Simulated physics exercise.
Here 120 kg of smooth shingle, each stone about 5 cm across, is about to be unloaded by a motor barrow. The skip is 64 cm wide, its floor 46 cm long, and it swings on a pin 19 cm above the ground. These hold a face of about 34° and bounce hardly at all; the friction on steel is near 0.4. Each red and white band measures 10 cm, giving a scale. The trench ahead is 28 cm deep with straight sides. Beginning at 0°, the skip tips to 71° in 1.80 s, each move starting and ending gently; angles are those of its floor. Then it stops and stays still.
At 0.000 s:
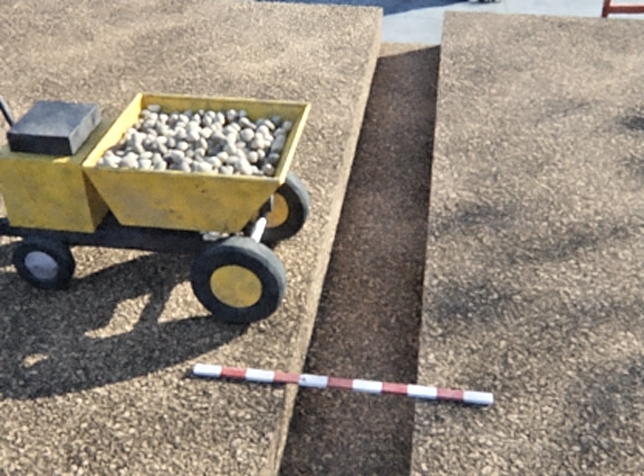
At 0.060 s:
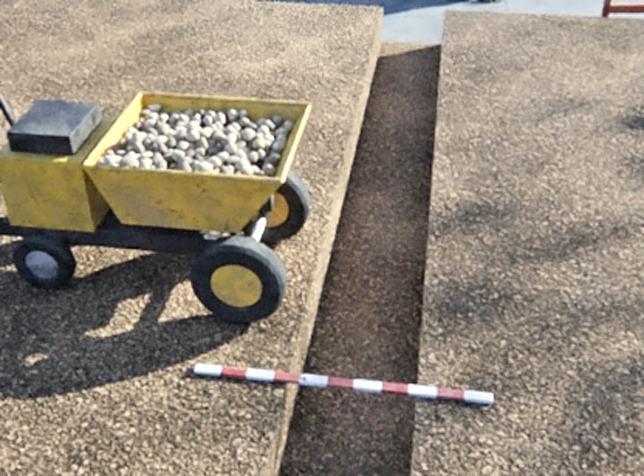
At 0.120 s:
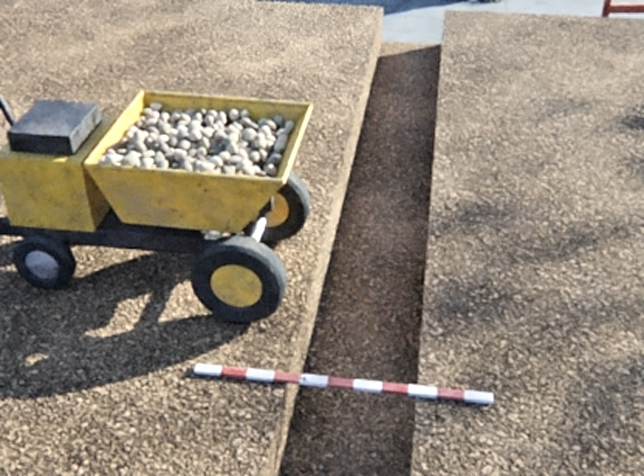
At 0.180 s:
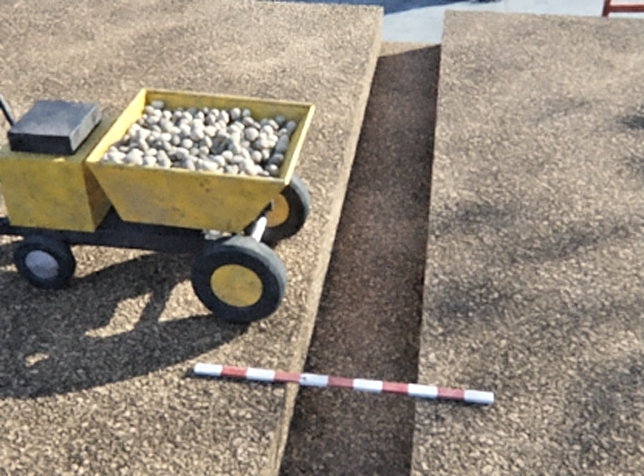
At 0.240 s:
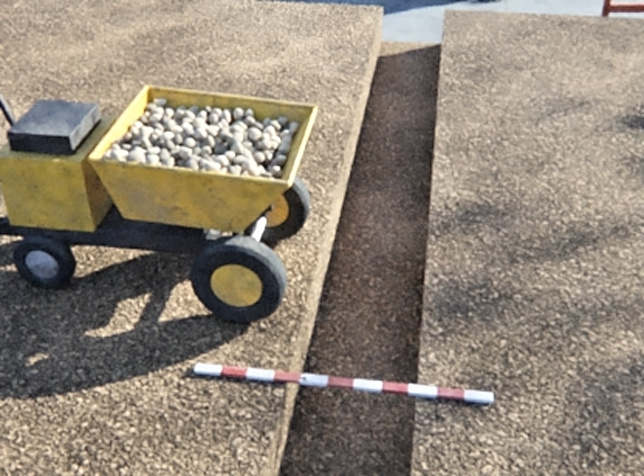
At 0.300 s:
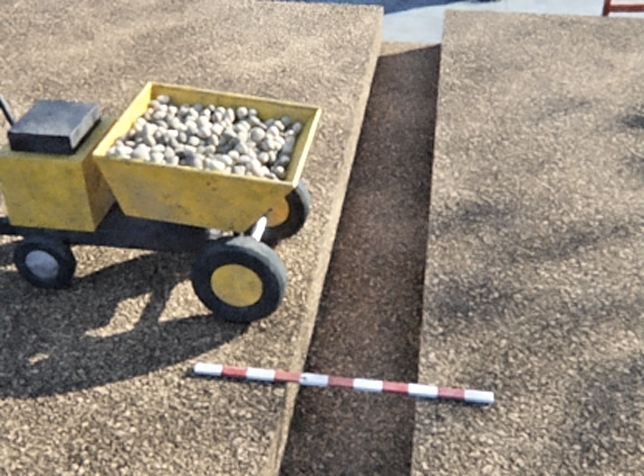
Yellow skip full of smooth stones tilting slightly on a small wheeled barrow beside a straight-sided trench and red-and-white pole.
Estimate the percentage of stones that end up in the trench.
Roughly 73 per cent.
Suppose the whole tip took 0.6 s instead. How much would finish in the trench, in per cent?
Then about 50 per cent.
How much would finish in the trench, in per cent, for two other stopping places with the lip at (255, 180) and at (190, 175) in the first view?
From the first spot near 95, from the second near 100 per cent.
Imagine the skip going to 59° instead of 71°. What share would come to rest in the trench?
Share in trench: Approx. 60%.
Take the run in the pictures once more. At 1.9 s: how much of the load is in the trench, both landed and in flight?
Around 35 per cent of it, at that instant.
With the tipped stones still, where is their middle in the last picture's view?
Their middle is at about (401, 324).
After 1.4 s the floor is at 60°; 98 % in the skip, 2 % in the trench; the foremost stones are at (397, 256).
After 1.9 s the floor is at 71°; 45 % in the skip, 35 % in the trench, 20 % past the trench; the foremost stones are at (539, 300).
After 2.2 s the floor is at 71°; 19 % in the skip, 53 % in the trench, 27 % past the trench; the foremost stones are at (599, 310).
After 4.2 s the floor is at 71°; 0 % in the skip, 73 % in the trench, 27 % past the trench; the foremost stones are at (612, 313).
